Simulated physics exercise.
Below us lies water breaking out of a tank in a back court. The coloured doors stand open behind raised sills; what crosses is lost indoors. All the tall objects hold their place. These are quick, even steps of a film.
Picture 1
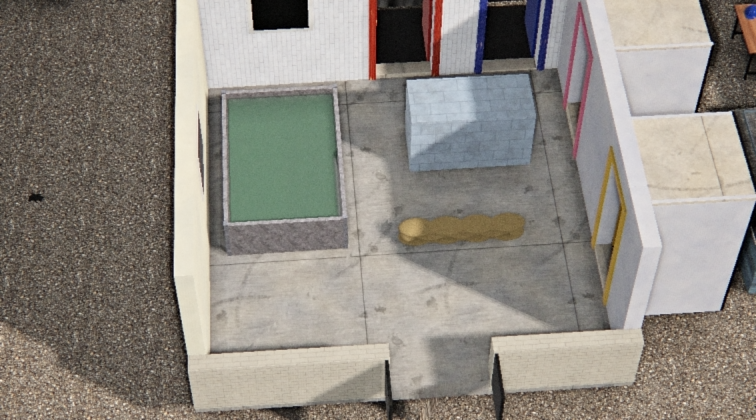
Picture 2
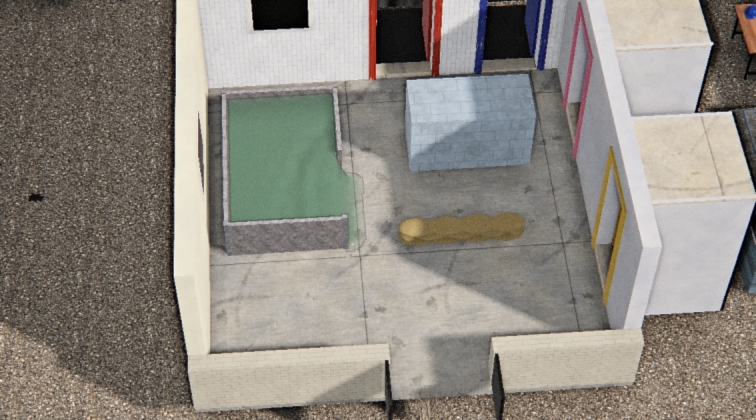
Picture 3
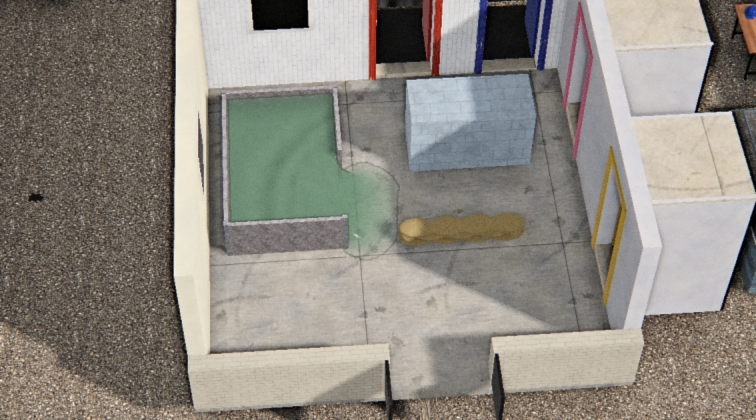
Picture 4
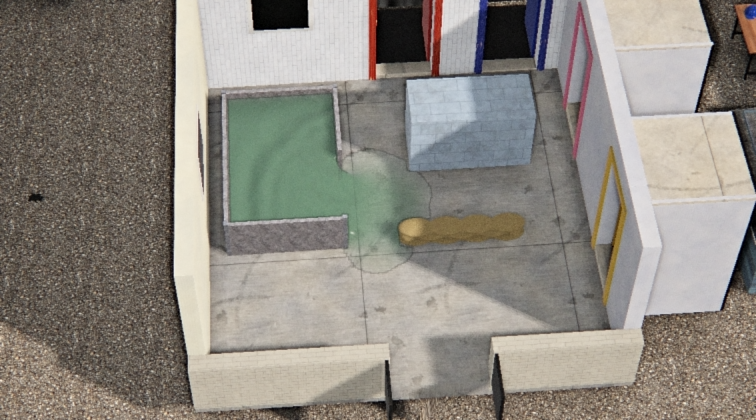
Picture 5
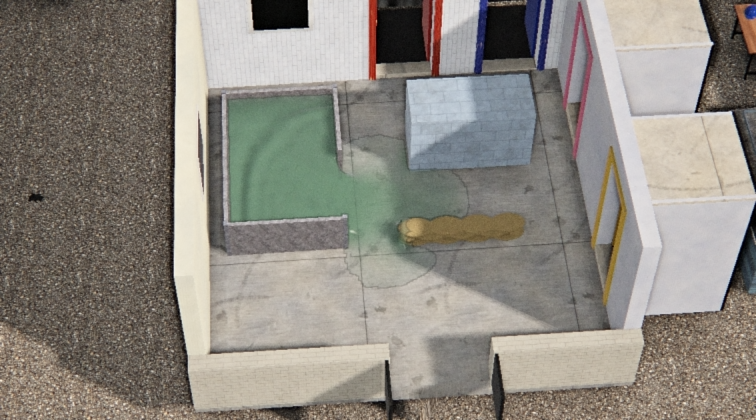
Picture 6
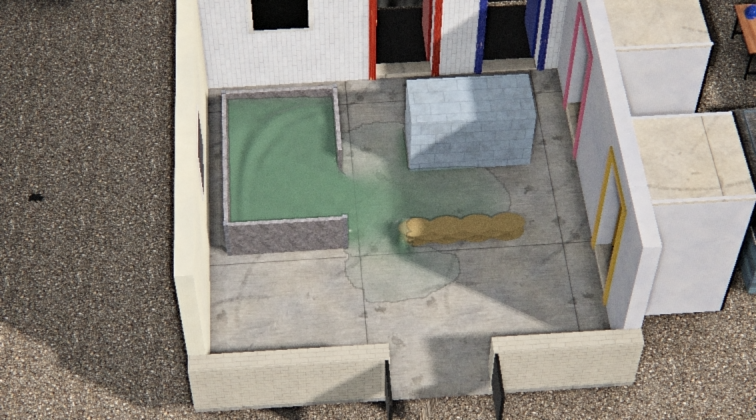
Green water pouring through a gap in a tank's right side, spreading across a walled court and around a low tan barrier.
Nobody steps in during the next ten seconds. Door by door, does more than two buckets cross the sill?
The yellow door holds within the limit; the red door holds within the limit; the blue door floods; the pink door holds within the limit.
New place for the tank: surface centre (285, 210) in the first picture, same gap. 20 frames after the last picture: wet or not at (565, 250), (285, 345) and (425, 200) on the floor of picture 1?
In turn: Flooded, clear, under water.
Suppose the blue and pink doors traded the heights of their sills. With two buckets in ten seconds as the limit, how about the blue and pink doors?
In short: Blue door takes less; pink door is over.
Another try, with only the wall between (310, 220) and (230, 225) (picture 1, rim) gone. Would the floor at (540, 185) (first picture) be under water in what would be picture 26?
At that place: Clear.
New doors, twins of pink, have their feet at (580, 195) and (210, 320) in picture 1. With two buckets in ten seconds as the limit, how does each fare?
In turn: Goes over, is under.
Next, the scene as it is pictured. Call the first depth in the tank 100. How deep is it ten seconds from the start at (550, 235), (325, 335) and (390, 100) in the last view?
In turn 8, 12 and 4 in a hundred.
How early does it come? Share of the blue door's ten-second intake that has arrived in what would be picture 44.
Close to 75 %.
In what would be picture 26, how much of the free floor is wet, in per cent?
Roughly 65 per cent.
A moment on, water covers 30 % of the floor; the yellow door not reached, the red door wet at the sill, nothing in, the blue door not reached, the pink door not reached.
Next, water covers 55 % of the floor; the yellow door wet at the sill, nothing in, the red door wet at the sill, nothing in, the blue door not reached, the pink door wet at the sill, nothing in.
Then, water covers 65 % of the floor; the yellow door wet at the sill, nothing in, the red door wet at the sill, nothing in, the blue door over two buckets in, the pink door under two buckets in.
Later, water covers 85 % of the floor; the yellow door wet at the sill, nothing in, the red door wet at the sill, nothing in, the blue door far over two buckets in, the pink door under two buckets in.
In the end, water covers 95 % of the floor; the yellow door wet at the sill, nothing in, the red door wet at the sill, nothing in, the blue door far over two buckets in, the pink door under two buckets in.
